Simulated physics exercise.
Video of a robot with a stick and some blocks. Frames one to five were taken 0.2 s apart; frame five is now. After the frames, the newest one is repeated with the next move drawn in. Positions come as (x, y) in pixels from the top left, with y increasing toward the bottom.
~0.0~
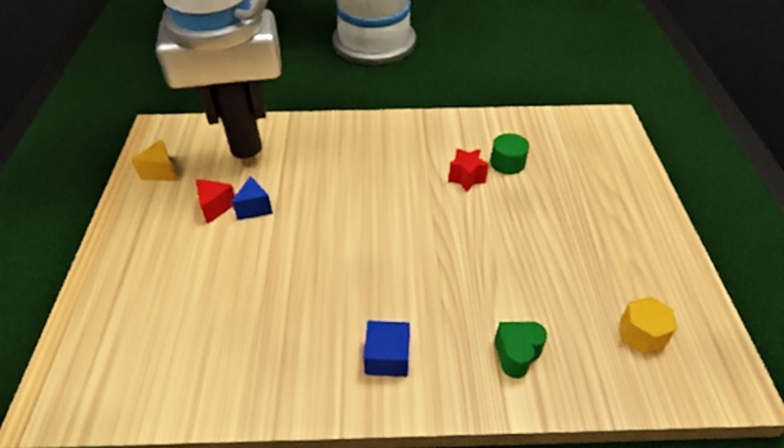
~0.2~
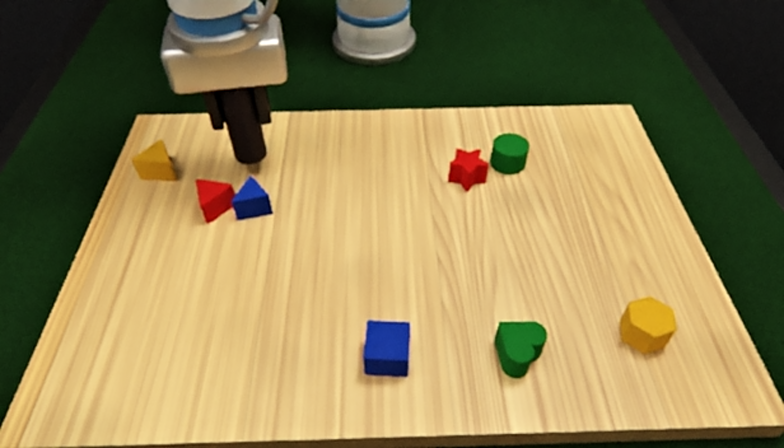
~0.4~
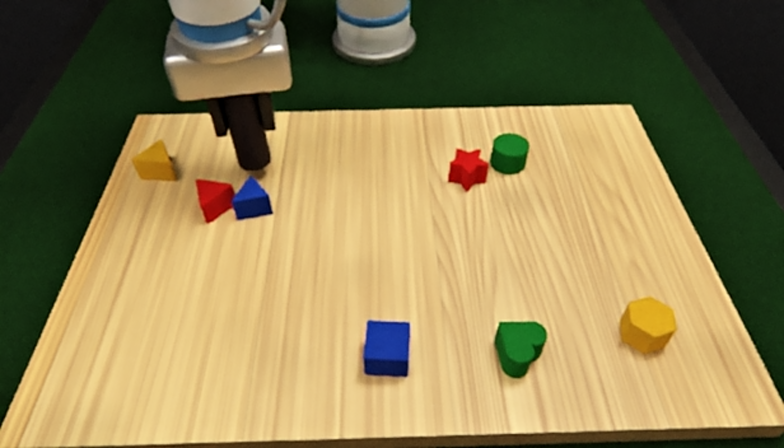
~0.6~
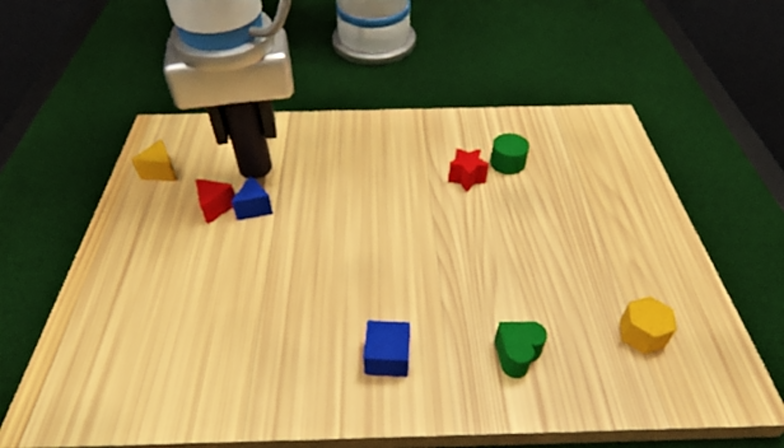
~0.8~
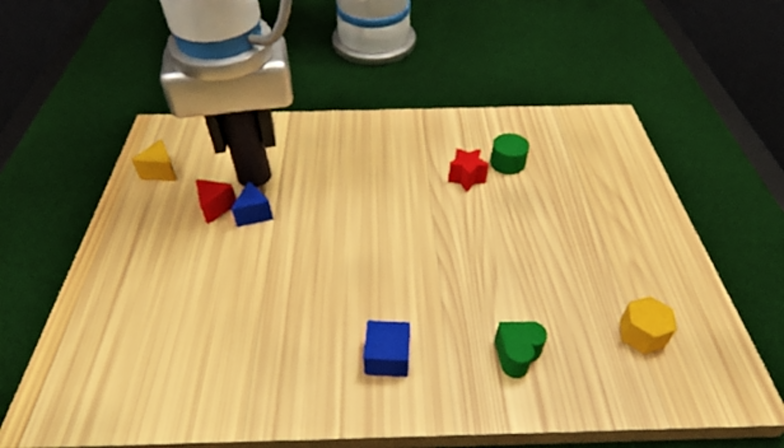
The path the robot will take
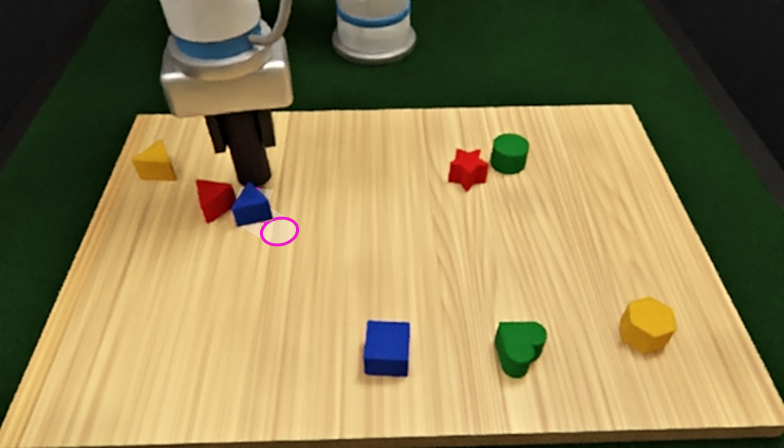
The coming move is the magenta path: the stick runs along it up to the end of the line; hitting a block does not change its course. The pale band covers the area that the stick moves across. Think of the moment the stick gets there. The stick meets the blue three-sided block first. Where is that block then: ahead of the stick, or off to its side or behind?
Once the path is finished, the blue three-sided block lies beside or behind the stick.
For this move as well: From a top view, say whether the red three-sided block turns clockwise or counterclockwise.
From above, the red three-sided block will be seen to turn clockwise.
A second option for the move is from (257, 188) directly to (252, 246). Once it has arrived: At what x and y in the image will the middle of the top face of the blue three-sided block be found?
It ends at (251, 251).
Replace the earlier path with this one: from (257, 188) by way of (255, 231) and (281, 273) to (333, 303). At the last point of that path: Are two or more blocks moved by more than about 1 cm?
No, that is not how it ends up.
The drawn path runs from (257, 188) through (250, 206) and (261, 220) to (280, 231).
What follows on the original path. Halfway along, stick at (250, 203); red three-sided block at (205, 193), turned 25° clockwise; blue three-sided block at (248, 218), turned 45° anticlockwise.
At the end, stick at (277, 220); red three-sided block at (205, 193), turned 25° clockwise; blue three-sided block at (254, 232), turned 15° anticlockwise.
